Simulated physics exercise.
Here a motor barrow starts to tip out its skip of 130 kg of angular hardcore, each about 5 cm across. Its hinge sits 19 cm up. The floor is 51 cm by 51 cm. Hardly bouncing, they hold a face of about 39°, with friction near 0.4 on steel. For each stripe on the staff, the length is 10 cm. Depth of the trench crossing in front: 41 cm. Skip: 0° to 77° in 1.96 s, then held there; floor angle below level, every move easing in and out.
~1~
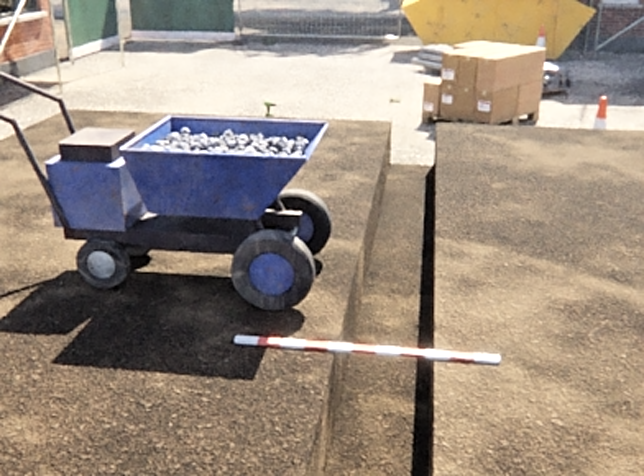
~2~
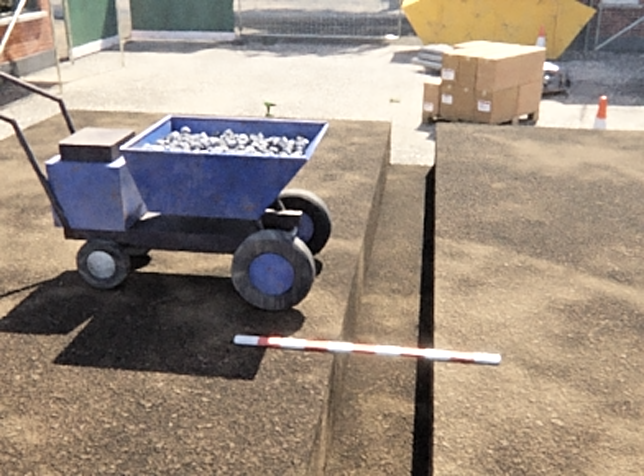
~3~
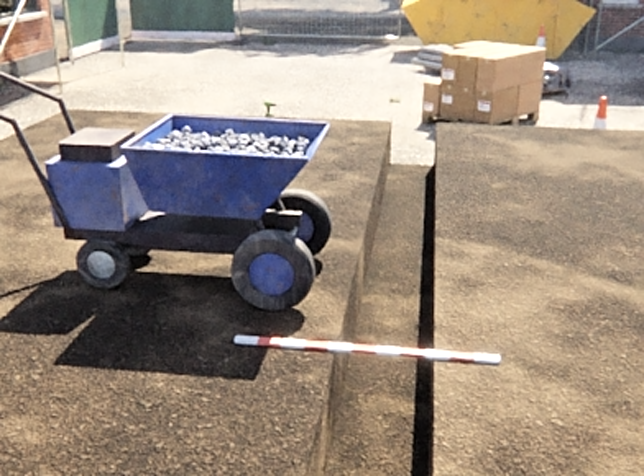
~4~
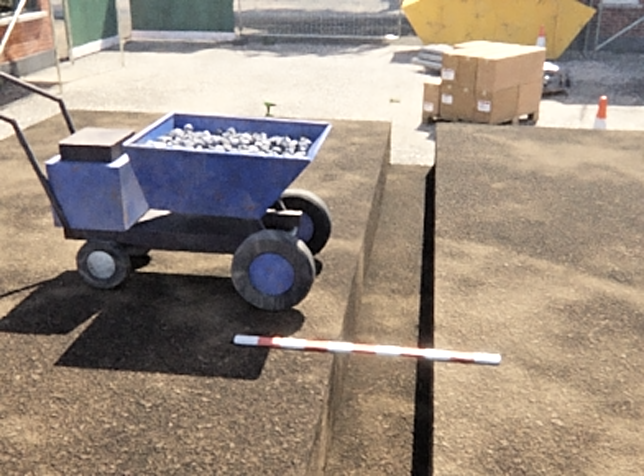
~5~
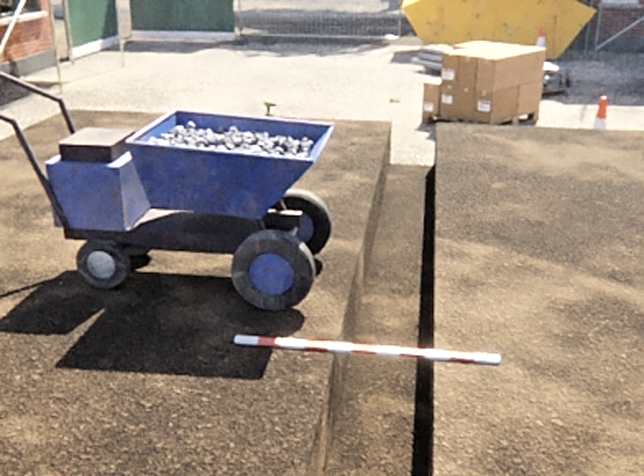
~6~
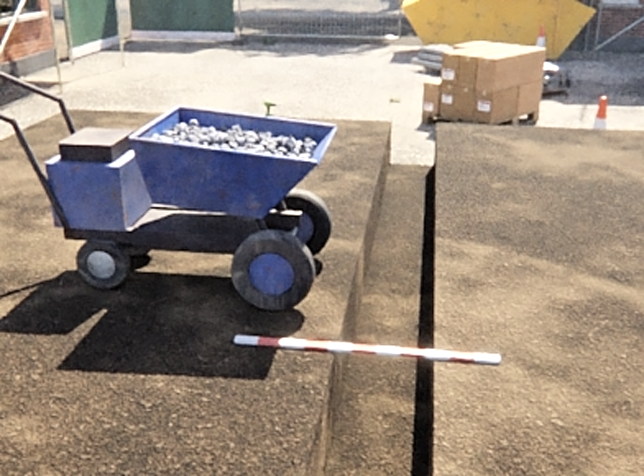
Blue motor barrow loaded with grey stones slowly tilting its skip slightly towards the right beside a trench and red-and-white staff.
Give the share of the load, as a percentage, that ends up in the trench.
73 %.
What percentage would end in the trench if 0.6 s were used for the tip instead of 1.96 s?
Roughly 40 per cent.
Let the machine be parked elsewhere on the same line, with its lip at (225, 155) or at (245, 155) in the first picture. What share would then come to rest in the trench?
It'd be around 90 per cent and after that around 100 per cent.
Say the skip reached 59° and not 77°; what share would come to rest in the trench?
Some 20 in a hundred, I'd say.
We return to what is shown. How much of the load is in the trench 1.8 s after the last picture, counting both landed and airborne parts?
Roughly 25 percent of the load.
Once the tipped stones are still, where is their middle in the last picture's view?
Their middle lands near (414, 344).
Then, 1.2 s after the last picture the floor is at 65°, 100 % in the skip; the foremost stones are at (399, 239).
Then, 1.8 s after the last picture the floor is at 77°, 55 % in the skip, 25 % in the trench, 20 % past the trench; the foremost stones are at (518, 286).
Then, 2.1 s after the last picture the floor is at 77°, 24 % in the skip, 46 % in the trench, 30 % past the trench; the foremost stones are at (554, 300).
Then, 4.1 s after the last picture the floor is at 77°, 0 % in the skip, 73 % in the trench, 27 % past the trench; the foremost stones are at (556, 300).
